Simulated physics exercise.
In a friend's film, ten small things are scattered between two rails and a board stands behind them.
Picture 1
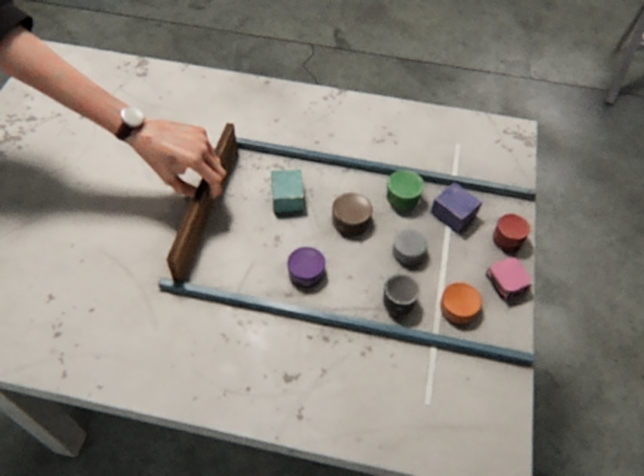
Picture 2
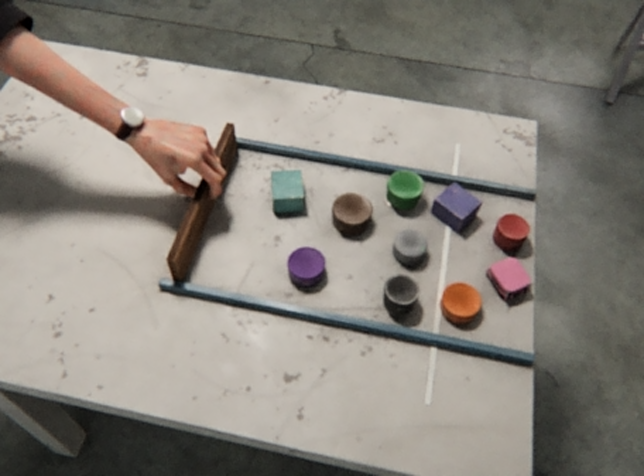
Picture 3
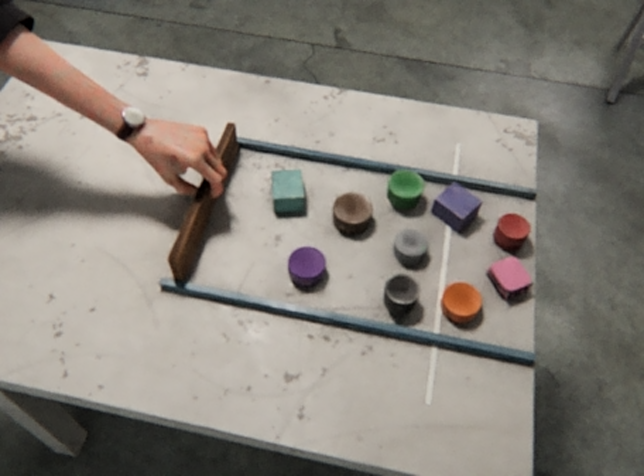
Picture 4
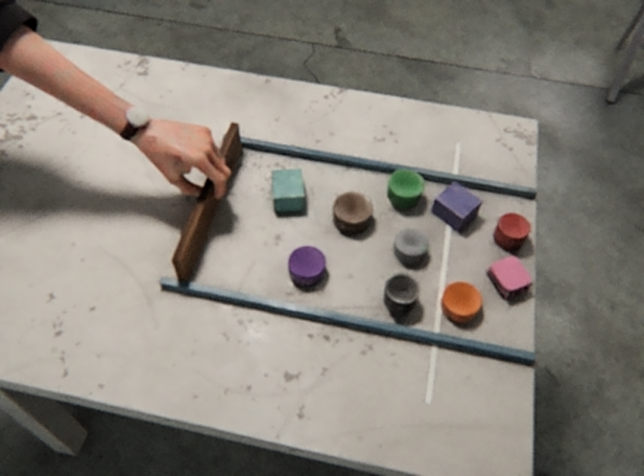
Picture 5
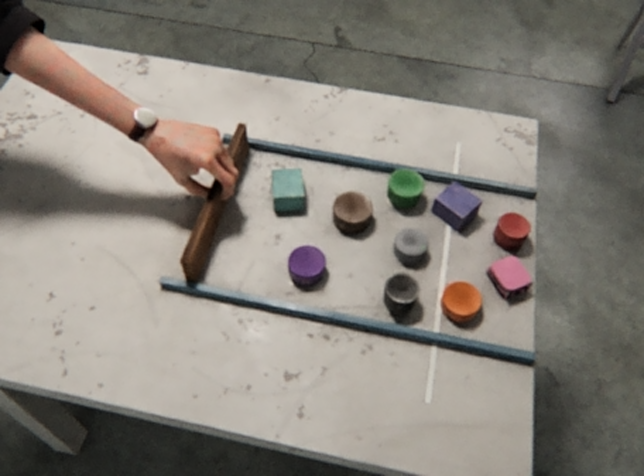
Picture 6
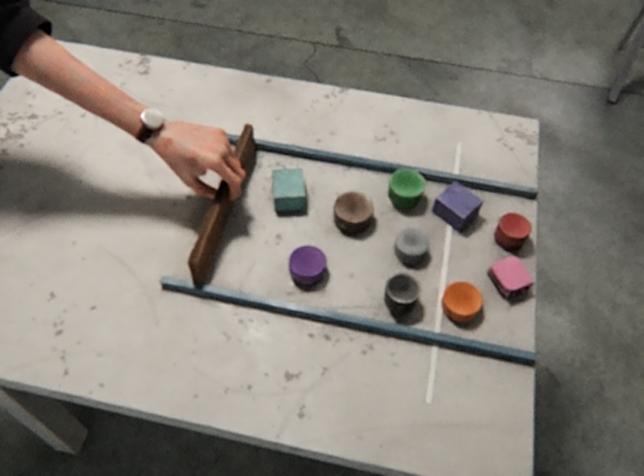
A hand slides a dark wooden board slightly right between two rails, while the small coloured objects ahead of it stay still.
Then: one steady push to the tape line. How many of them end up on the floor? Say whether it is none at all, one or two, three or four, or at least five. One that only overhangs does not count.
All remain.
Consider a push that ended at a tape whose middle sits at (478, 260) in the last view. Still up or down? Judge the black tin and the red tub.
Black tin - safe; red tub - gone.
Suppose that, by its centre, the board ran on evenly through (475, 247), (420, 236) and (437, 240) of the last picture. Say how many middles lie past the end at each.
Counts: 1, 0, 0.
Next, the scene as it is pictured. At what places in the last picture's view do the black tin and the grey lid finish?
Listed in order, first is (458, 318) and the other is (463, 258).
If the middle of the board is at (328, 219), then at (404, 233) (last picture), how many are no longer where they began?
So far 3, and 8 at the second.
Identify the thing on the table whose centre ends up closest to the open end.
Foremost one: Red tub.
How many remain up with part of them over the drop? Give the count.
Answer: 1.
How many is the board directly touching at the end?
I count 5 of them.
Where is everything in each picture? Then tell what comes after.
In the first picture, pink case (509, 279); red tub (511, 233); orange tub (460, 303); board (205, 198); tape (445, 255).
In the second picture, red tub (511, 233); black tin (400, 295).
In the third picture, orange tub (460, 303); brown tub (352, 213).
In the fourth picture, pink case (509, 278); blue block (457, 206).
In the fifth picture, red tub (511, 231); grey lid (411, 246).
In the sixth picture, pink case (510, 278); red tub (512, 232); orange tub (461, 302); board (225, 199); tape (446, 253).
Early on, none off yet; pink case at rest near (510, 278); red tub at rest near (512, 232); orange tub at rest near (461, 302).
A while later, none off yet; pink case at rest near (510, 278); red tub at rest near (512, 232); orange tub travelled a little near (475, 304).
Finally, the number that fall off is zero.
